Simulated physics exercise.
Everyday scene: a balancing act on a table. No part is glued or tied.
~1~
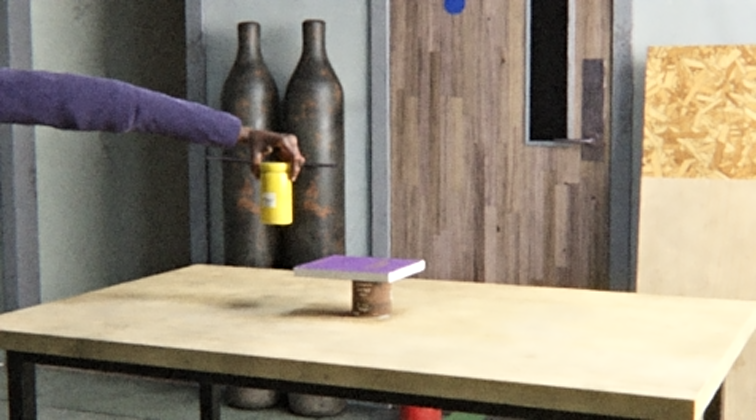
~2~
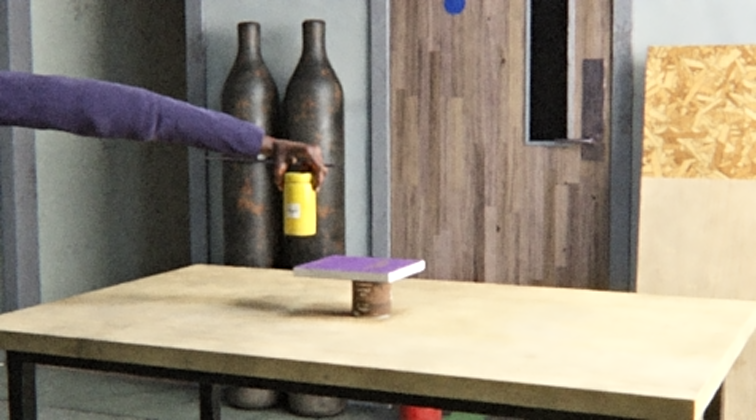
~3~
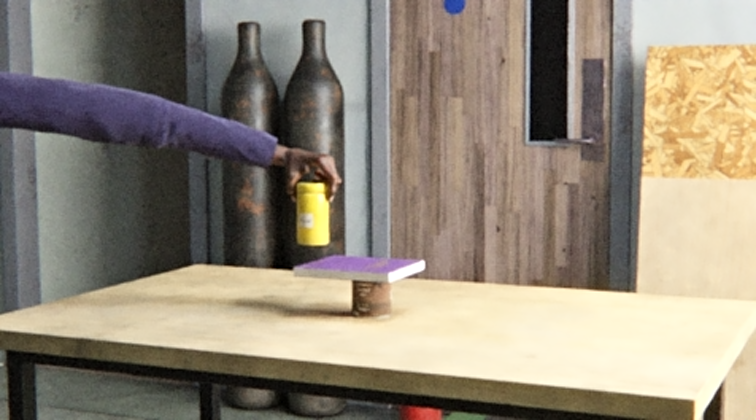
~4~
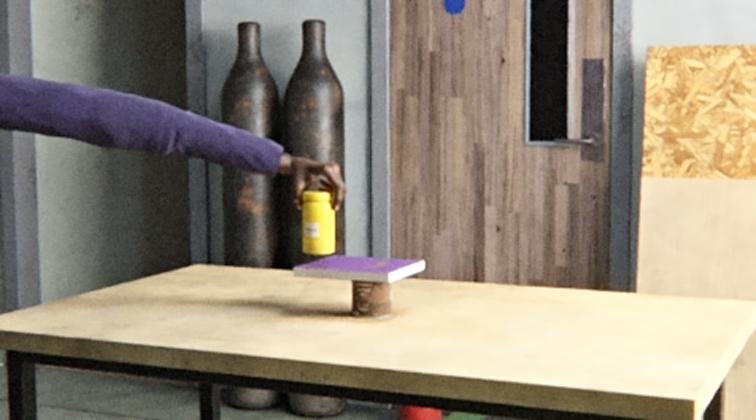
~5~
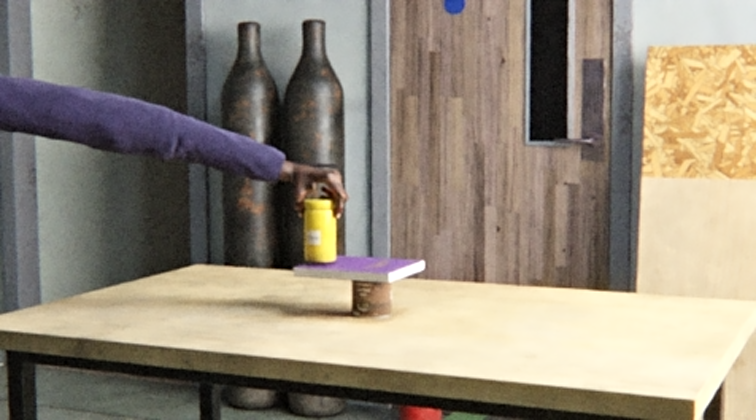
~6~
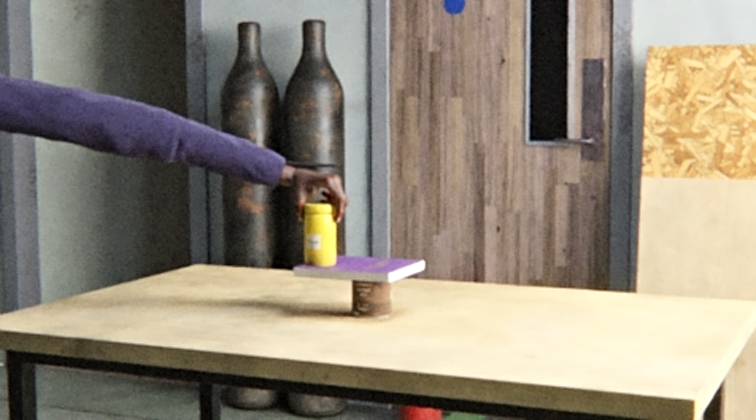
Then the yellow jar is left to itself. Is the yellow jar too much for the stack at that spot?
Yes, I expect it to fail to stay steady.
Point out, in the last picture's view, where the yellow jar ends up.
In the final view it sits at roughly (267, 298).
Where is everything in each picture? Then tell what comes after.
Coming down; yellow jar (276, 193); brown tin (372, 295), in the first frame.
Coming down; yellow jar (299, 203); brown tin (372, 295), in the second frame.
Coming down; yellow jar (313, 213); brown tin (372, 295), in the third frame.
Coming down; yellow jar (318, 222); brown tin (372, 295), in the fourth frame.
Coming down; yellow jar (320, 230); brown tin (372, 295), in the fifth frame.
In place under the hand; yellow jar (320, 234); brown tin (372, 295), in the sixth frame.
Then, 0.30 s on from there, yellow jar now fallen; purple book turned 43° from how it was put.
Then, 0.40 s on from there, purple book turned 65° from how it was put.
Then, 0.80 s on from there, purple book turned 44° from how it was put.
In the end, fallen, yellow jar; toppled in the stack, purple book; brown tin unmoved. At the end, from the last picture's camera, yellow jar near (268, 298). The stack comes apart.
